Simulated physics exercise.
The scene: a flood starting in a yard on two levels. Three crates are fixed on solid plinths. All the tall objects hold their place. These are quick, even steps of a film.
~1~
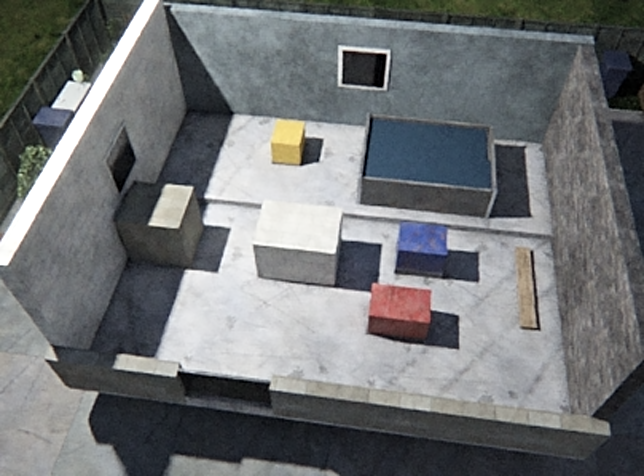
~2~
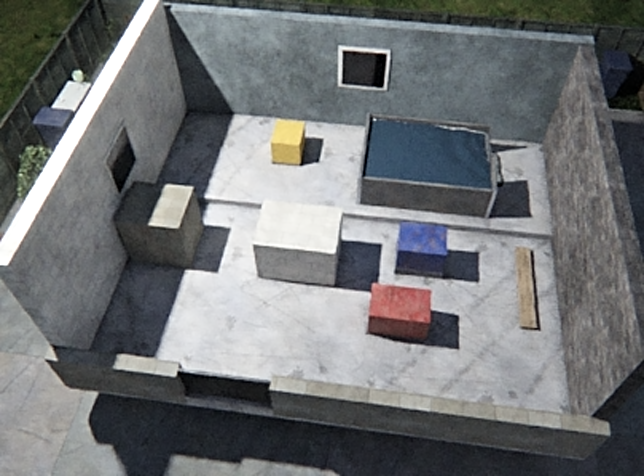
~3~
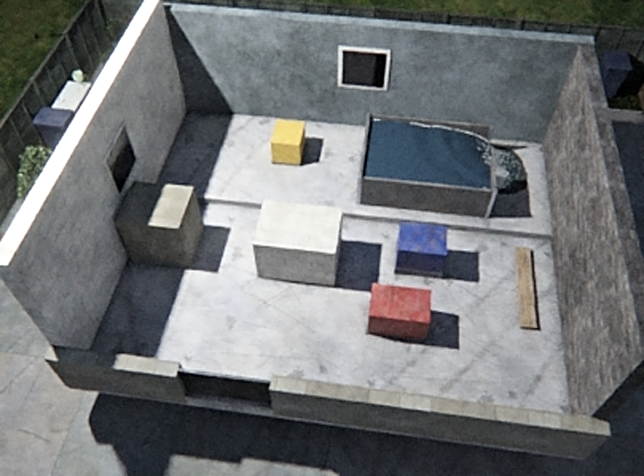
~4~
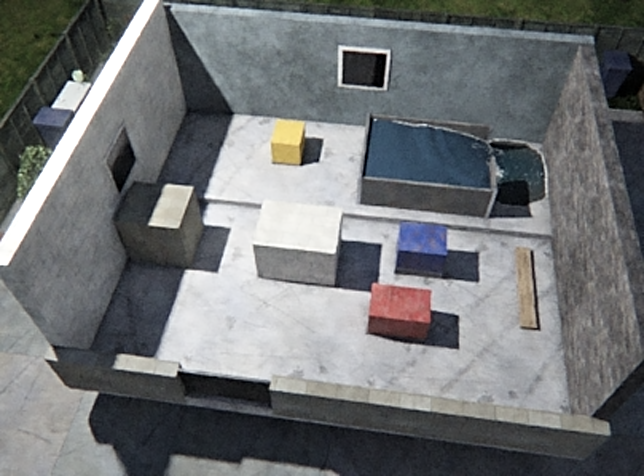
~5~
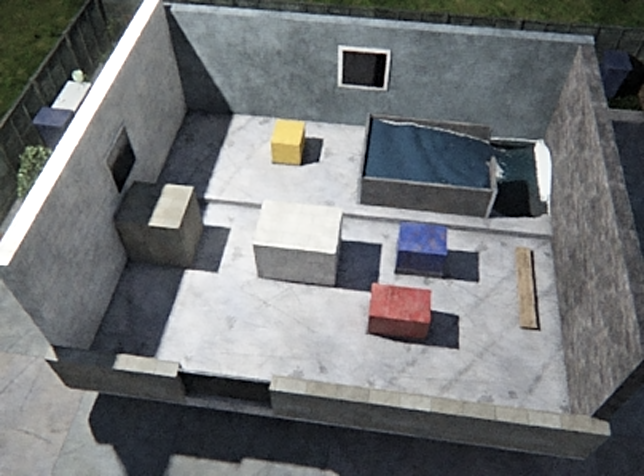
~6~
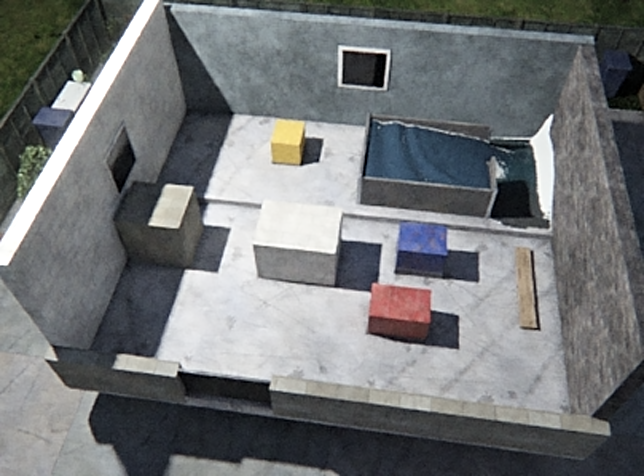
At the start, a tank of dark blue water sits full and still in a walled yard, among yellow, white, blue and red blocks. Water then pours out through its right side onto the upper level, reaches the right wall and splashes up white against it, while the blocks stay put.
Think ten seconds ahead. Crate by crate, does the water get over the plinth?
In the end: The yellow crate gets wet; the blue crate stays dry; the red crate gets wet.
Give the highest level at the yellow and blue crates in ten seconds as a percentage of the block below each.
About 210 and 70 per cent.
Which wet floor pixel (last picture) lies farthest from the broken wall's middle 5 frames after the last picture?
Around (548, 302).
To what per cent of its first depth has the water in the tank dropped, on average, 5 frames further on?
Some 74 per cent.
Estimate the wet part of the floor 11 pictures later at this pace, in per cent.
About 20 per cent.
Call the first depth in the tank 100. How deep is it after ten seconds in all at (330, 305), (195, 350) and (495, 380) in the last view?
Roughly 8, 4 and 8 per cent, in turn.
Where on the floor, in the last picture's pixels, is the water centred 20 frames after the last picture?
At about (447, 200).
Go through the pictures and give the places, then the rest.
In the first picture, the tank at (428, 154) is whole and still.
In the second picture, the front is at a hidden place, out from the gap at (486, 159).
In the third picture, water pours out at (486, 161) and has run to (523, 184).
In the fourth picture, water pours out at (485, 161) and has run to (541, 159).
In the fifth picture, water pours out at (485, 161) and has run to (548, 211).
In the sixth picture, water pours out at (486, 161) and has run to (549, 226).
A moment on, water covers 10 % of the floor; the yellow crate not reached, the blue crate not reached, the red crate not reached.
Next, water covers 20 % of the floor; the yellow crate not reached, the blue crate not reached, the red crate not reached.
Then, water covers 40 % of the floor; the yellow crate water round its plinth, the blue crate water round its plinth, the red crate water round its plinth.
Later, water covers 75 % of the floor; the yellow crate water round its plinth, the blue crate water round its plinth, the red crate water round its plinth.
In the end, water covers 90 % of the floor; the yellow crate was topped, the blue crate stayed above the water, the red crate was topped.
